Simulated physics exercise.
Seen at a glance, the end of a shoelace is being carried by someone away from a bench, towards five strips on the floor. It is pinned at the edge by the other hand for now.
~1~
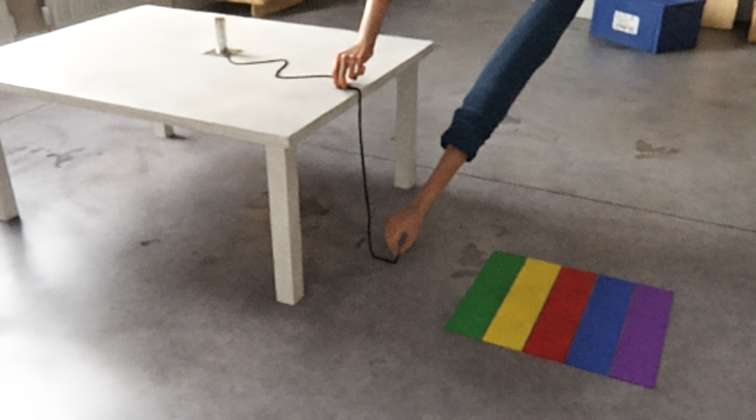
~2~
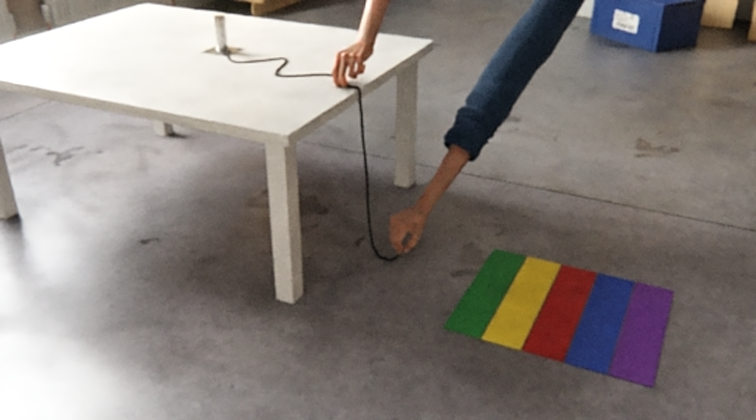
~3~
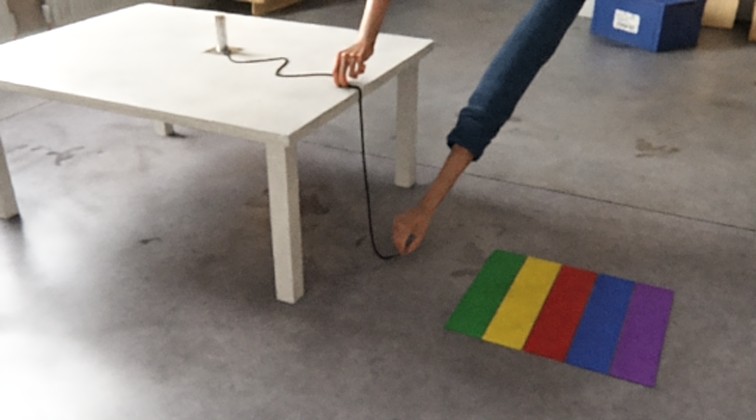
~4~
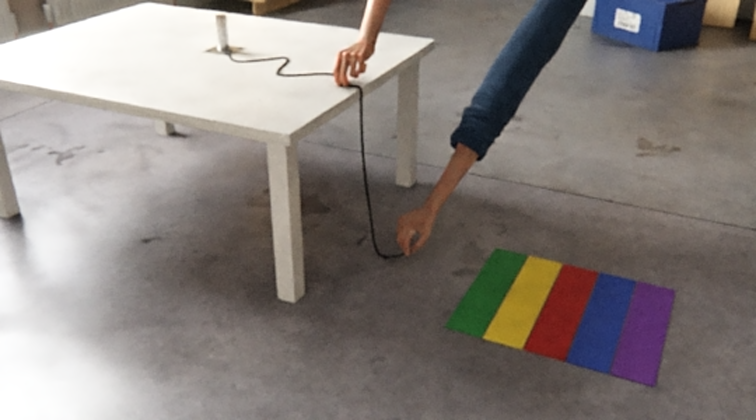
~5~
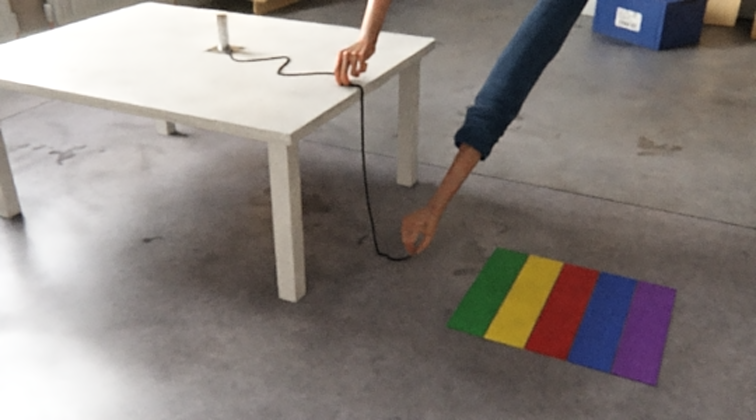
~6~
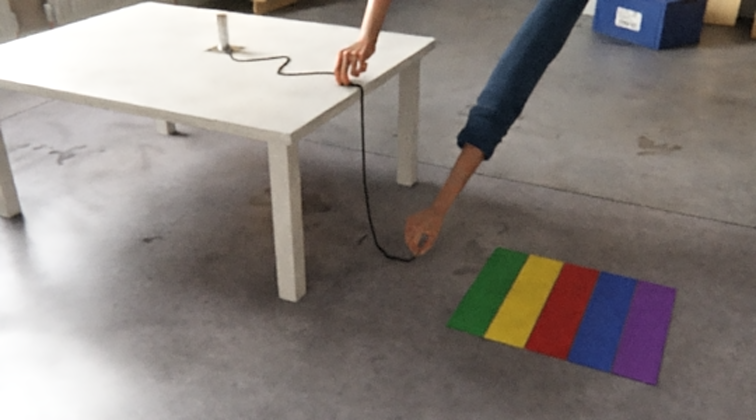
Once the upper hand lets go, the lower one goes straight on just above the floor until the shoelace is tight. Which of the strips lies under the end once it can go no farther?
The blue one.
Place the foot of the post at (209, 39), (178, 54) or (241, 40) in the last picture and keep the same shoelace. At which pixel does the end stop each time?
Taking the tries in turn, you get (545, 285), (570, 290) and (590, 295).
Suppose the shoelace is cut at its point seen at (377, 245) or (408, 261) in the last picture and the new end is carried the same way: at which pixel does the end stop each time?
The pixels are close to (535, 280) and (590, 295), one per try.
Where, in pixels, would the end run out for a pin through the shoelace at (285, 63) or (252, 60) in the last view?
First (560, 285), then (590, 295).
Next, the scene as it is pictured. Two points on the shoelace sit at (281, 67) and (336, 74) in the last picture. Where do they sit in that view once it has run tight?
First near (323, 73), second near (387, 104).
Soon after, end near (551, 285); over red.
After that, end near (588, 294); over red.
At the stop, end near (611, 300); over blue. Over blue.
